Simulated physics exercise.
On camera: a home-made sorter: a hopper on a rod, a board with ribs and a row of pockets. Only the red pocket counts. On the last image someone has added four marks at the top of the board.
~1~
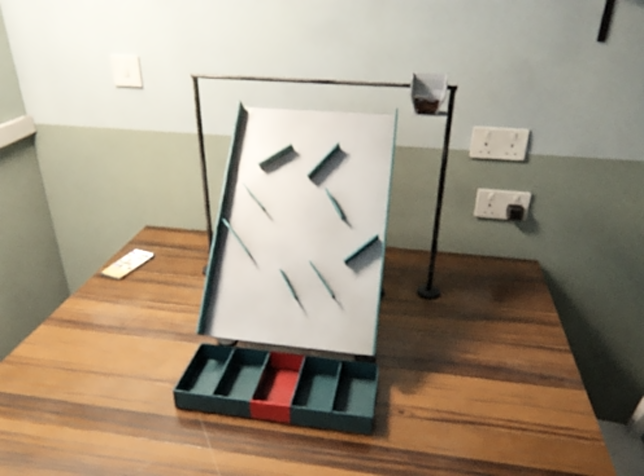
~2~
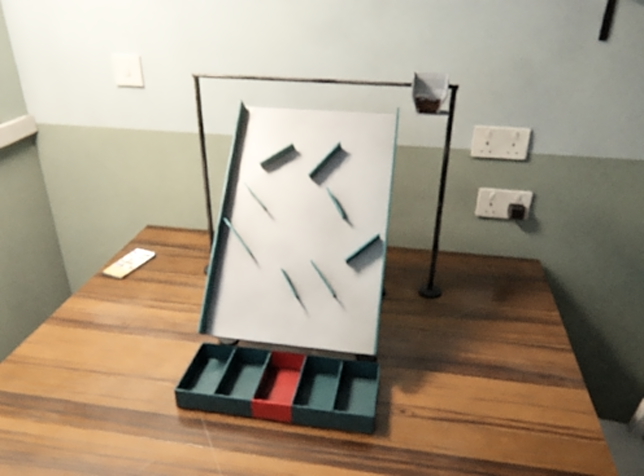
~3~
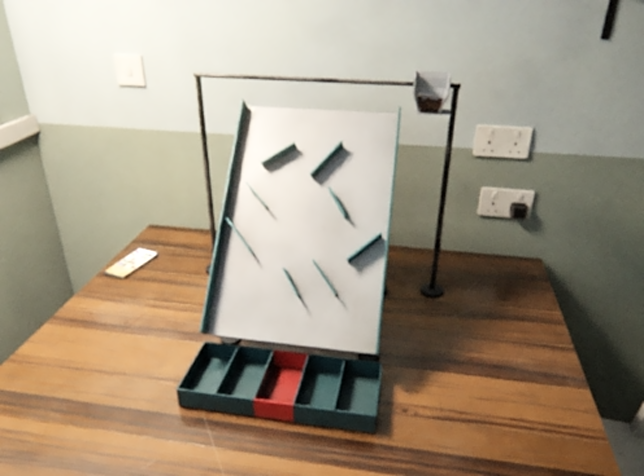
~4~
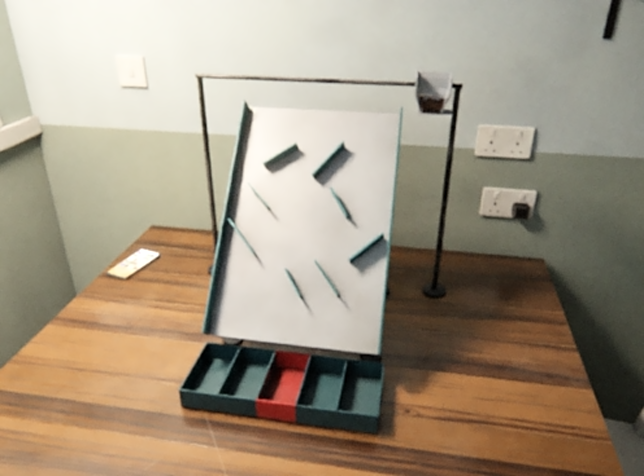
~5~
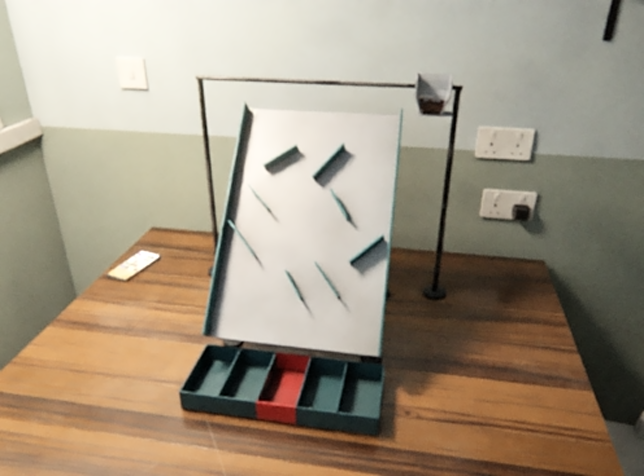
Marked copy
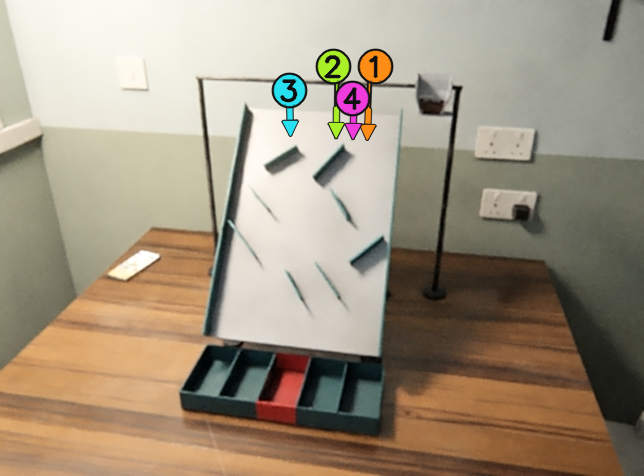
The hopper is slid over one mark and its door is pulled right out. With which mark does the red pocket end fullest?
3 works best here.
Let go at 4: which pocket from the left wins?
The fifth from the left.
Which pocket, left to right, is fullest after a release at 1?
The fifth.
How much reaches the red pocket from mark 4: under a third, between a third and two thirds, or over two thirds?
Mark 4 gives under a third.
On the marked copy, mark 1 meets the board at (367, 134); mark 2 meets the board at (336, 132); mark 3 meets the board at (290, 130); mark 4 meets the board at (353, 133).
Choosing 1, not one piece in the red pocket, almost all in other pockets, just a few outside the box.
Choosing 2, just a few in the red pocket, roughly half in other pockets, roughly half outside the box.
Choosing 3, roughly two thirds in the red pocket, about a tenth in other pockets, just a few held on the board, about a tenth outside the box.
Choosing 4, just a few in the red pocket, the larger part in other pockets, about a tenth outside the box.
